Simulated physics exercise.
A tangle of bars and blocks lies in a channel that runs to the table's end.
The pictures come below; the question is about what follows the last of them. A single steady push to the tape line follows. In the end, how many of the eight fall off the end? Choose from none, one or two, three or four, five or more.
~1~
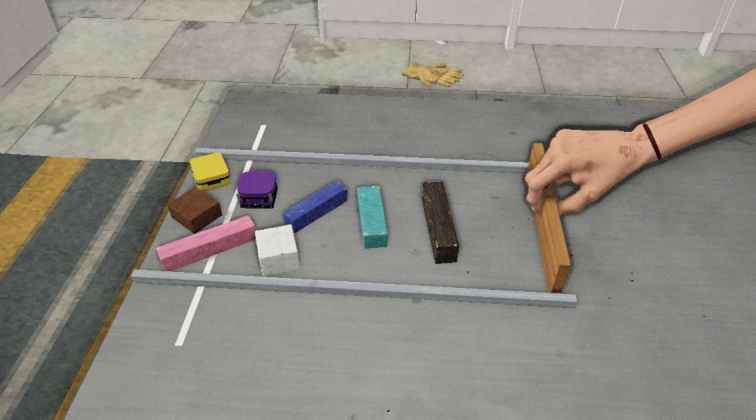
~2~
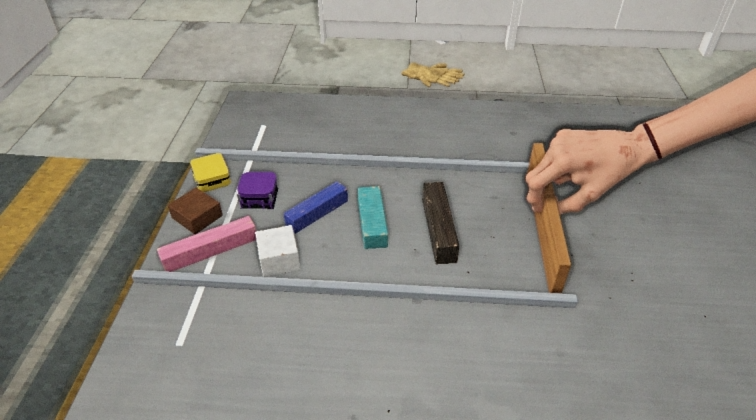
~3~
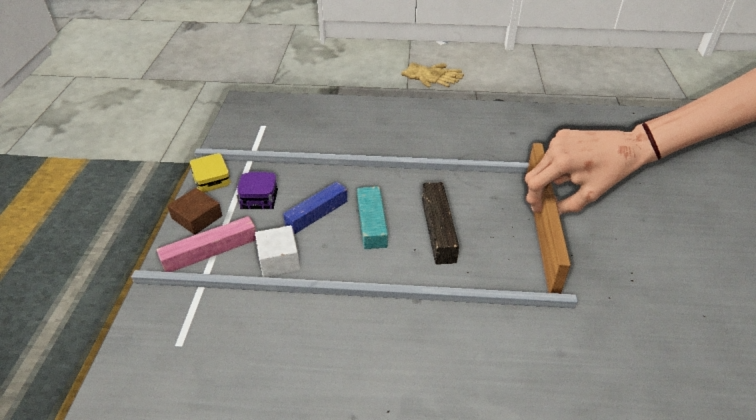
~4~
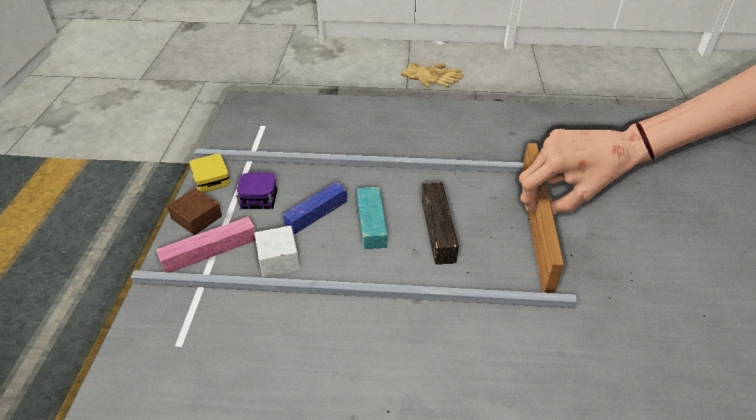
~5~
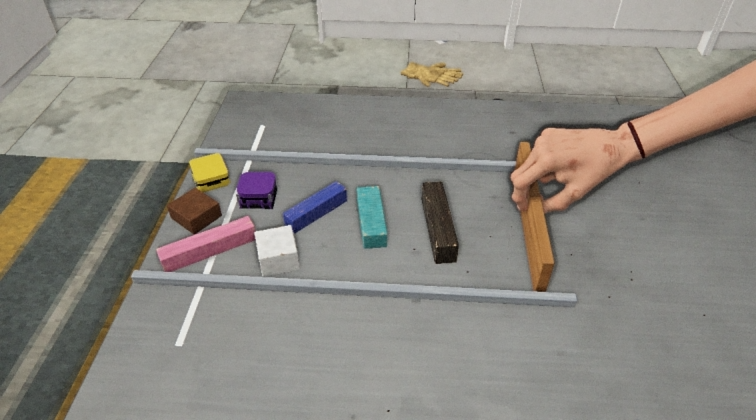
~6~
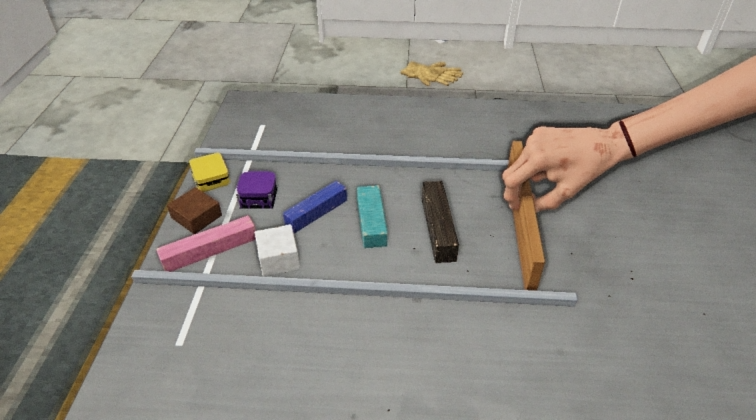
Final count: Three or four.
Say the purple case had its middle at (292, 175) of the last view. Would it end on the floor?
It stays put.
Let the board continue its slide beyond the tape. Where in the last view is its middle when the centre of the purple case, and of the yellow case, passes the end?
(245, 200) and then (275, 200), give or take.
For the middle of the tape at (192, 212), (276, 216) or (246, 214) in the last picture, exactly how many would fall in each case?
Try 1: 6; try 2: 0; try 3: 2.
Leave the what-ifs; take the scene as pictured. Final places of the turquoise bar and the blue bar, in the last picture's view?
The turquoise bar settles near (198, 204); as for the blue bar, near (184, 192).
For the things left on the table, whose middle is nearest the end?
Pink bar.
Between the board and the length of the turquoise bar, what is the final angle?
Close to 0°.
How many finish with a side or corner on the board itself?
Counting them up gives 2.
A little later, none off yet; yellow case at rest near (210, 174); brown block at rest near (195, 210); pink bar at rest near (208, 244).
Next, none off yet; yellow case at rest near (210, 174); brown block at rest near (195, 210); pink bar at rest near (207, 244).
When it is over, the number that fall off is three or four; down, purple case, brown block and yellow case.
